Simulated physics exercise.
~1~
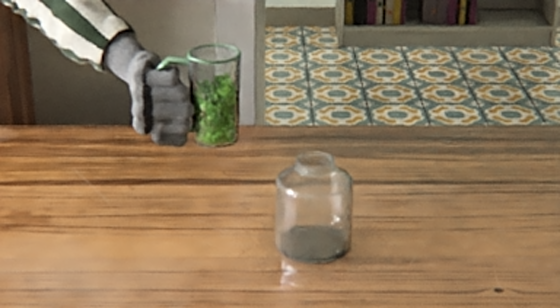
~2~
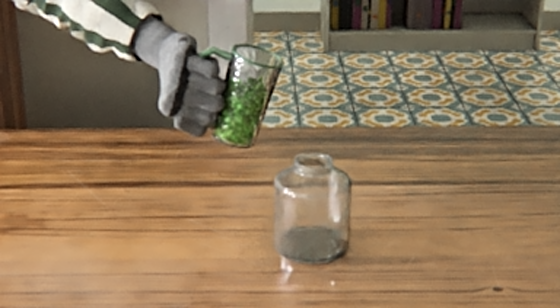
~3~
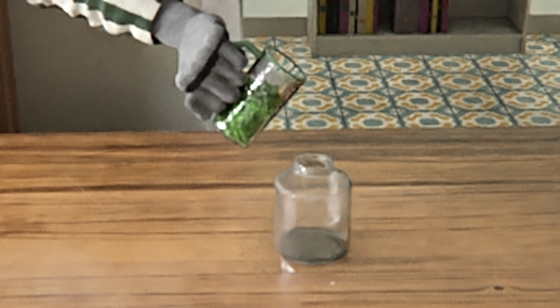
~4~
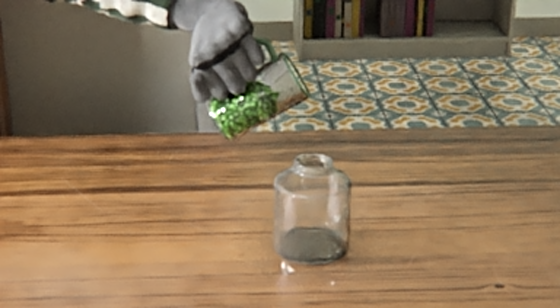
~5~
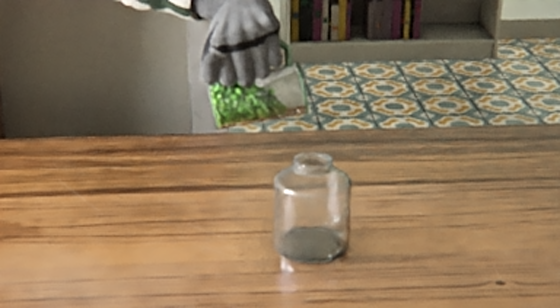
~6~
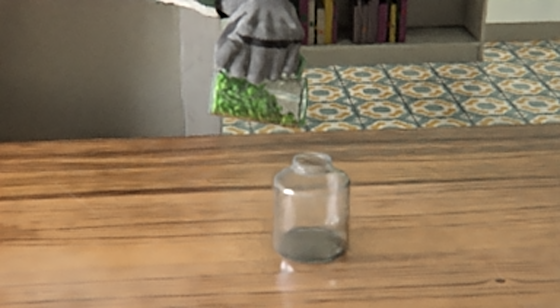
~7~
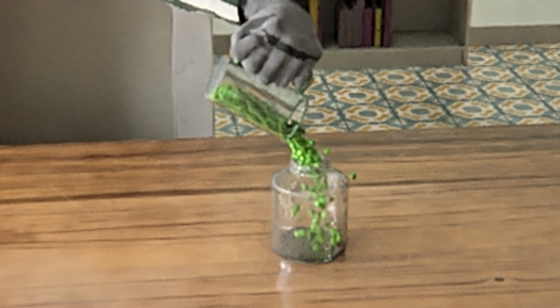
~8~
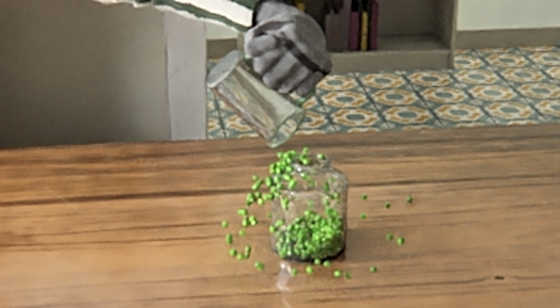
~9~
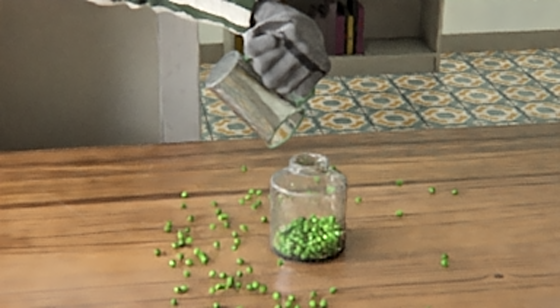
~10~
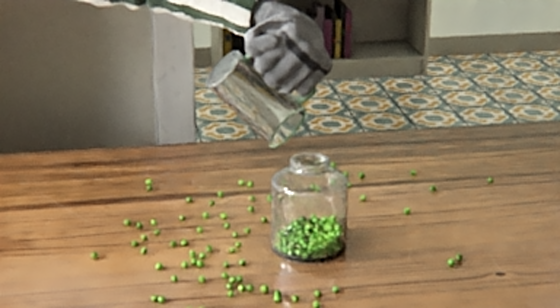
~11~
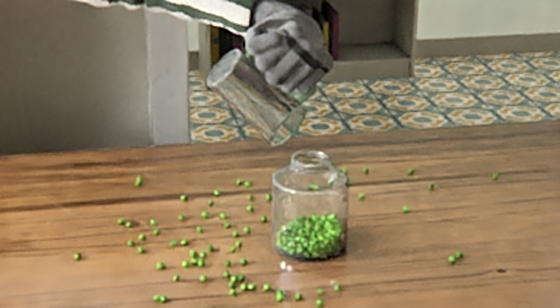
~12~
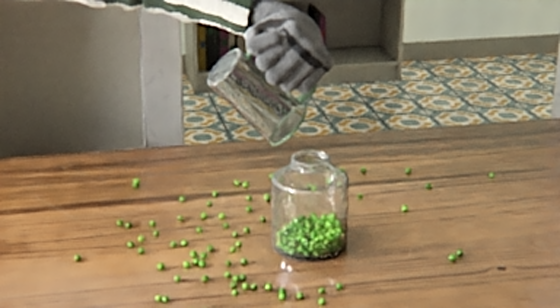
A gloved hand tips green peas from a glass cup into a jar, spilling some.
